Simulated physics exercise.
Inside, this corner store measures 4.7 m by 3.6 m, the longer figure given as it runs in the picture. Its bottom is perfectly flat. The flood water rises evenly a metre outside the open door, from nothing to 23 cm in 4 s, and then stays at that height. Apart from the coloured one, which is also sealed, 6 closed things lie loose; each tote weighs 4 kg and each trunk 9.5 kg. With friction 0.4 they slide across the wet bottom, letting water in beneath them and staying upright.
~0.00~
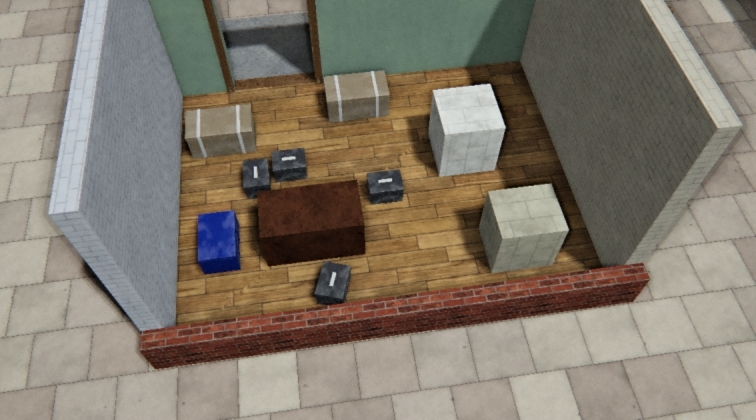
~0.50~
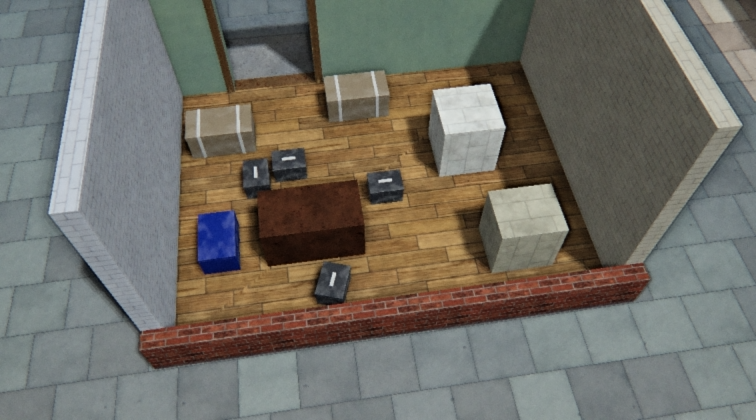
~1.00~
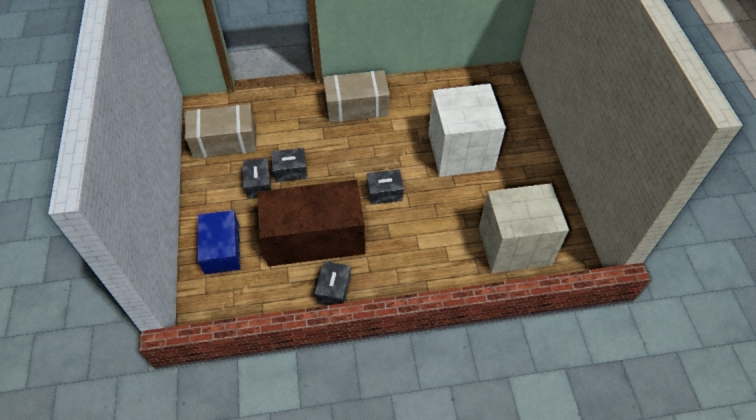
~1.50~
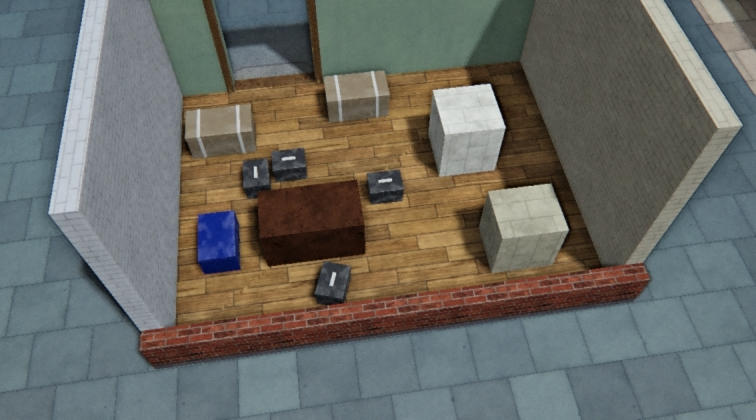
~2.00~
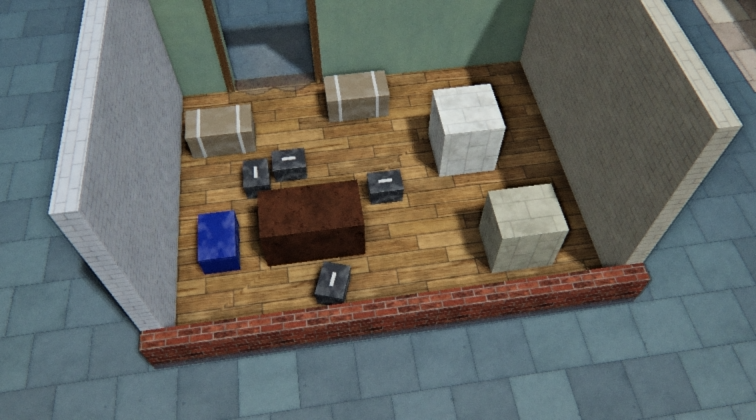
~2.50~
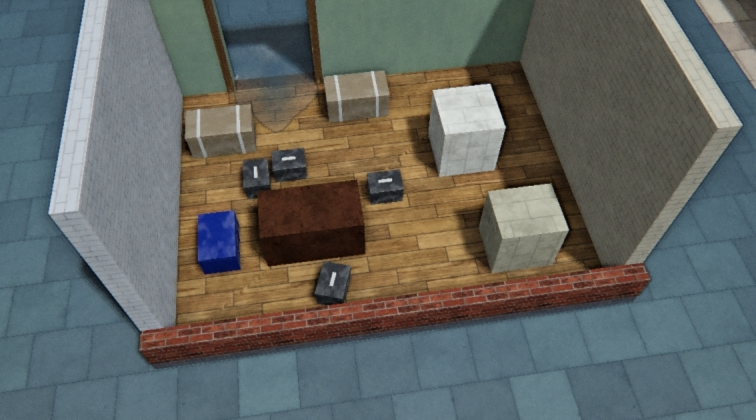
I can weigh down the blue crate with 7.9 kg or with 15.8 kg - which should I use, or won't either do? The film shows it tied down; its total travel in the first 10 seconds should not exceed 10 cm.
Go with neither; both fall short.
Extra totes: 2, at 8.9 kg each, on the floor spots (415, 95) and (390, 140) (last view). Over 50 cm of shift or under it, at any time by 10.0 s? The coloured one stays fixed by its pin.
In that order: Within it, within it.
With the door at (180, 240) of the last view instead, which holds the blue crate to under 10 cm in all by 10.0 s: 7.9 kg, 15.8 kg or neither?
Under that setup, neither option succeeds.
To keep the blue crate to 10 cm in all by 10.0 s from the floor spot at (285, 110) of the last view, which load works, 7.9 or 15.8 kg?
Note: None OK.
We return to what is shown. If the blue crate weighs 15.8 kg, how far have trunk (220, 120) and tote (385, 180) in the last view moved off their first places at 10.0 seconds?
200 cm and 200 cm respectively.
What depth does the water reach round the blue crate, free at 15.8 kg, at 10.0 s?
Something like 9 centimetres.
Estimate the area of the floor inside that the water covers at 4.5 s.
I'd estimate close to 6.0 m2.
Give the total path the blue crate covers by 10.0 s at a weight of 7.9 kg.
300 cm in all.
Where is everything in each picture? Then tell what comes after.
In the first picture, the blue crate at (216, 235) rests on the ground; water covers 0.0 m2; 0 of 7 have shifted.
In the second picture, the blue crate at (216, 235), on the bottom; water covers 0.0 m2; 0 of 7 have shifted.
In the third picture, the blue crate at (216, 235), on the bottom; water covers 0.0 m2; 0 of 7 have shifted.
In the fourth picture, the blue crate at (216, 235) rests on the ground; water covers 0.0 m2; 0 of 7 have shifted.
In the fifth picture, the blue crate at (216, 235), on the bottom; water covers 0.0 m2; 0 of 7 have shifted.
In the sixth picture, the blue crate at (216, 235), on the bottom; water covers 0.6 m2; 0 of 7 have shifted.
After 3.5 s the blue crate would be 0 cm from its start with 7.9 kg and 0 cm from its start with 15.8 kg; 0 cm of water round it then.
After 4.5 s the blue crate would be 1 cm from its start with 7.9 kg and 0 cm from its start with 15.8 kg; 0 cm of water round it then.
After 7.0 s the blue crate would be 79 cm from its start with 7.9 kg and 75 cm from its start with 15.8 kg; 12 cm of water round it then.
After 10.0 s the blue crate would be 213 cm from its start with 7.9 kg and 212 cm from its start with 15.8 kg; 9 cm of water round it then.
